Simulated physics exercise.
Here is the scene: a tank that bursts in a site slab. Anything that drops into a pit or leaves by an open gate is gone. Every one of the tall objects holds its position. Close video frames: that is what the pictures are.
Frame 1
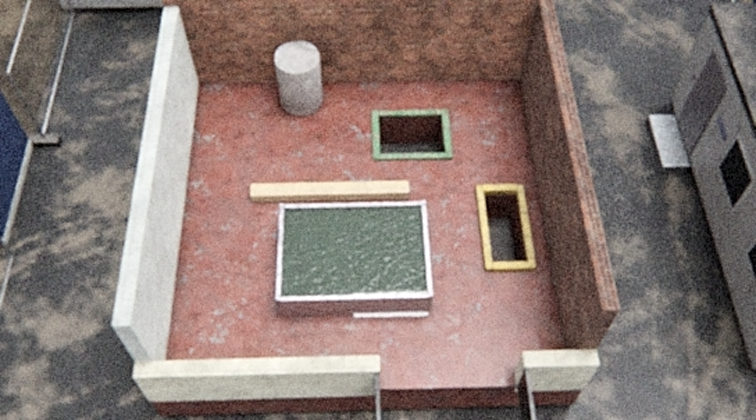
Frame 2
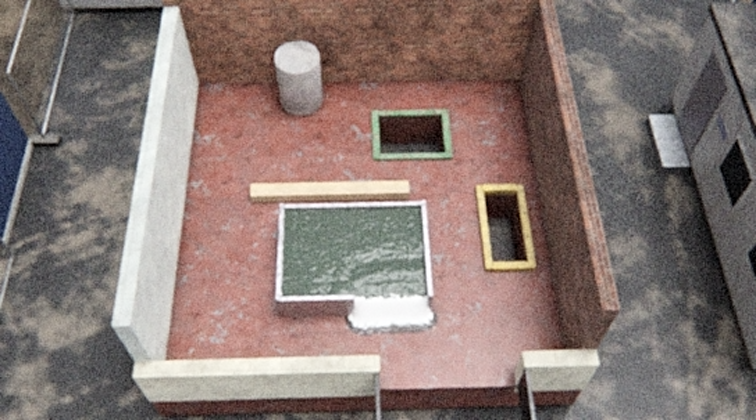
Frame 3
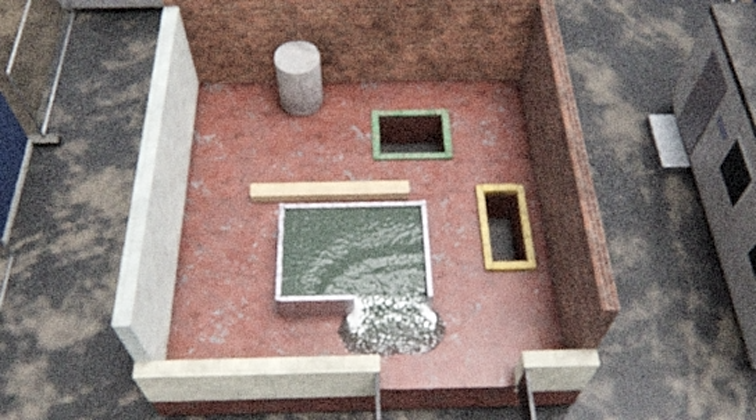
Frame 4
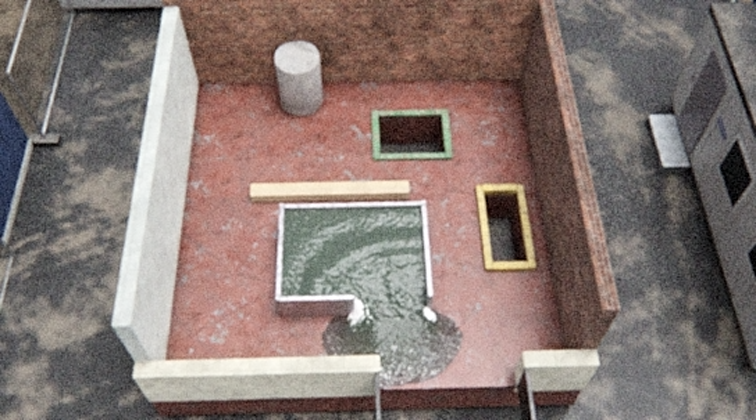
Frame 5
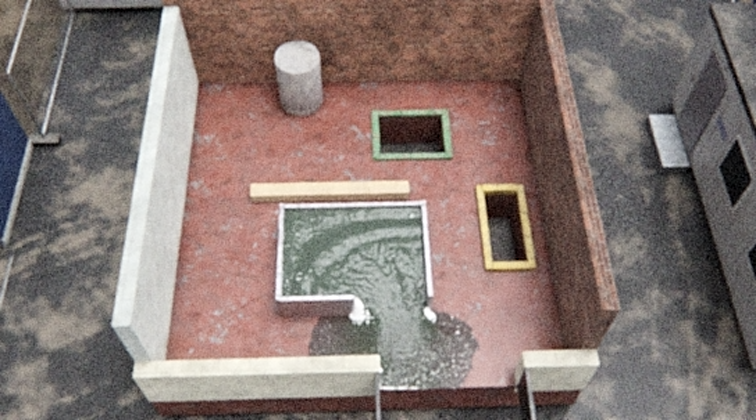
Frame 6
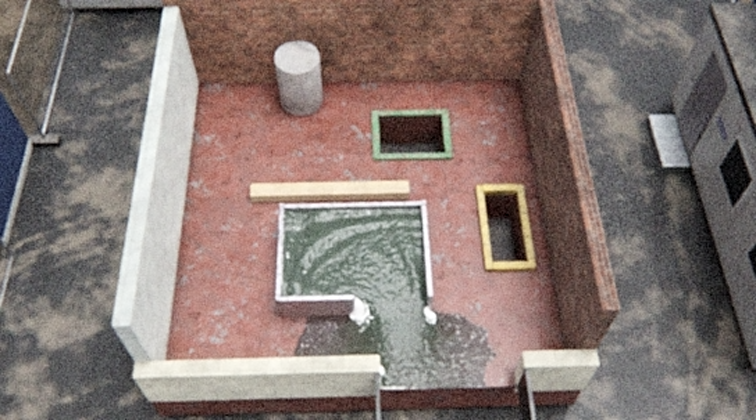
In a walled yard with a red floor, a low tank of green water burst open at its front right, and the water poured out and spread across the floor toward the gap in the front wall.
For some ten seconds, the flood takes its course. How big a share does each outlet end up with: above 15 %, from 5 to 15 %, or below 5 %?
Outcome: The gate takes in a considerable amount - past fifteen per cent; the green pit takes in a trifling amount - short of five per cent; the yellow pit takes in a trifling amount - short of five per cent.
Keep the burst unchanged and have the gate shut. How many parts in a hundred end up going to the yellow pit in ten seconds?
Some 6 in a hundred for yellow.
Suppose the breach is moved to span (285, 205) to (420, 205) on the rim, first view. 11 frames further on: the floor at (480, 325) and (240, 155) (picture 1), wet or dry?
In order: Spared and swamped.
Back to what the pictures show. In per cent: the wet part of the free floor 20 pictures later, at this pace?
By my count, 25 percent.
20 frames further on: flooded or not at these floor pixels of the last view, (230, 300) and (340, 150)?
Well, the first is wet underfoot and the second is dry underfoot.
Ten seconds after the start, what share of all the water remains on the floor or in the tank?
Around 32 in a hundred.
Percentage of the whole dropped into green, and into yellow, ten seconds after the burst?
0 and 0 per cent respectively.
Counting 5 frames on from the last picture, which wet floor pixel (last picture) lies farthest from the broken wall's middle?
About (223, 377).
A moment on, water covers 10 % of the floor; the gate 12 %, the green pit 0 %, the yellow pit 0 %.
Next, water covers 20 % of the floor; the gate 26 %, the green pit 0 %, the yellow pit 0 %.
Then, water covers 25 % of the floor; the gate 42 %, the green pit 0 %, the yellow pit 0 %.
Later, water covers 35 % of the floor; the gate 57 %, the green pit 0 %, the yellow pit 0 %.
In the end, water covers 40 % of the floor; the gate 69 %, the green pit 0 %, the yellow pit 0 %.
